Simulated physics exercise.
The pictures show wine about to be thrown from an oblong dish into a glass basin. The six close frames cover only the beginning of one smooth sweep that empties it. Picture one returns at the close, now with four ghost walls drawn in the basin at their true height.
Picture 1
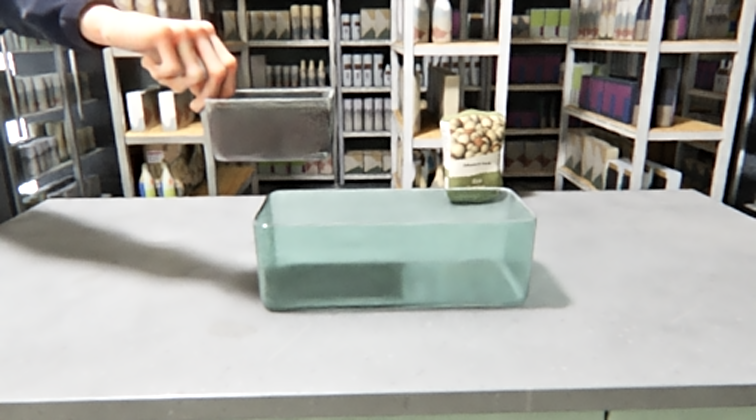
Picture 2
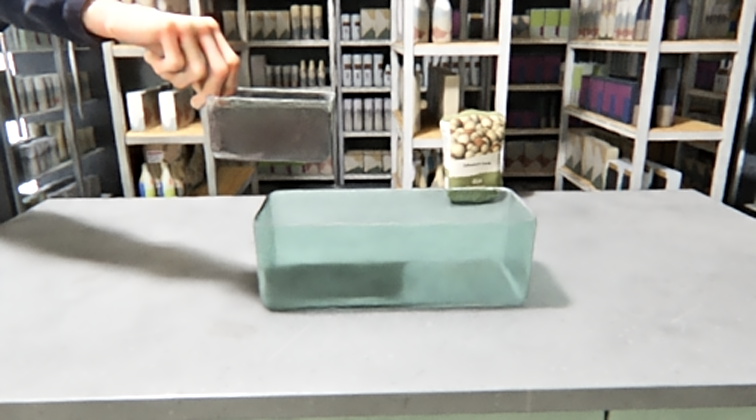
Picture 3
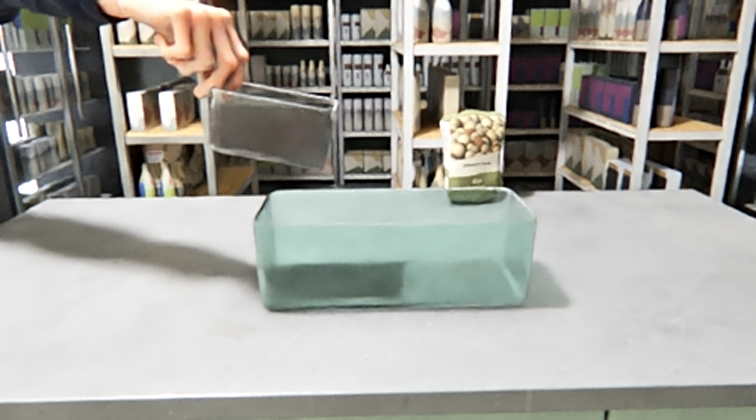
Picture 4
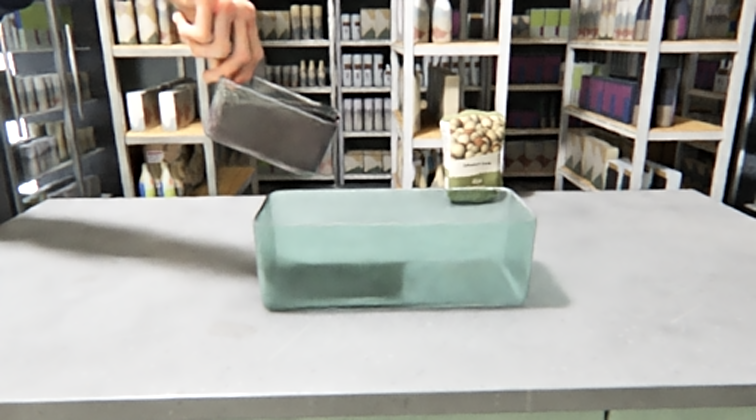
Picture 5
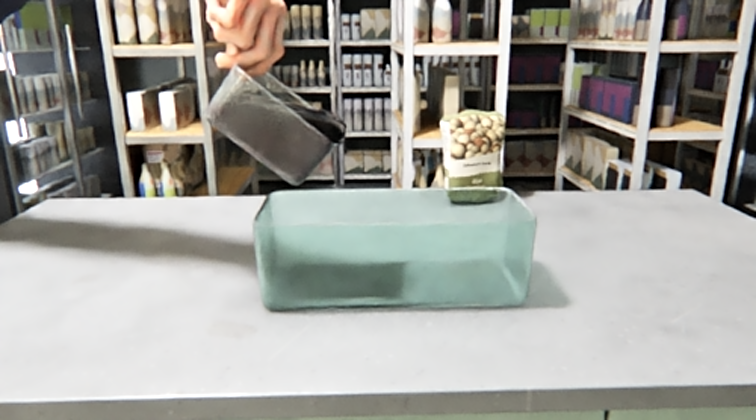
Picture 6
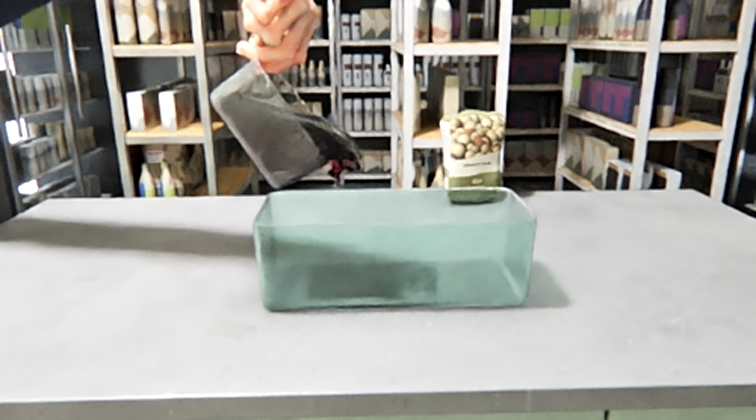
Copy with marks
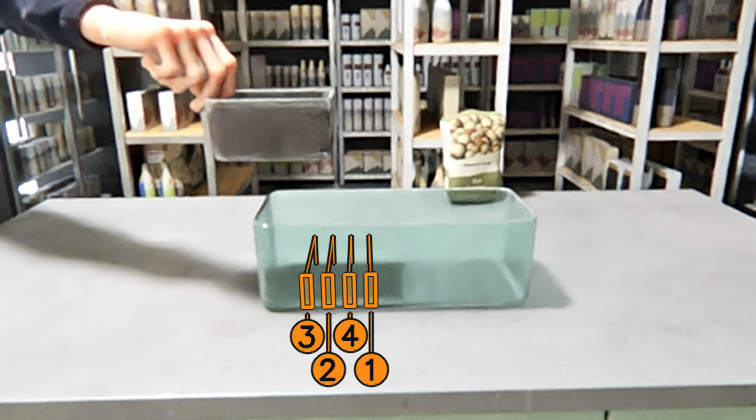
In this clip, a hand holds a clear oblong dish of dark liquid above and to the left of a greenish glass basin on a grey counter, then tilts it progressively rightward until the liquid passes over its lip.
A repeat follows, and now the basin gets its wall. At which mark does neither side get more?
It is 1.
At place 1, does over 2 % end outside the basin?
Yes.
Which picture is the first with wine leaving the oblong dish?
Picture 4.
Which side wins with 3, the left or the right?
The right side.
On the marked copy, 1 at (371, 313); 2 at (328, 313); 3 at (307, 314); 4 at (350, 313).
With 1, about 50 % ends left of the wall and 44 % right of it; 6 % is lost outside.
With 2, about 23 % ends left of the wall and 73 % right of it; 5 % is lost outside.
With 3, about 9 % ends left of the wall and 86 % right of it; 6 % is lost outside.
With 4, about 35 % ends left of the wall and 61 % right of it; 4 % is lost outside.
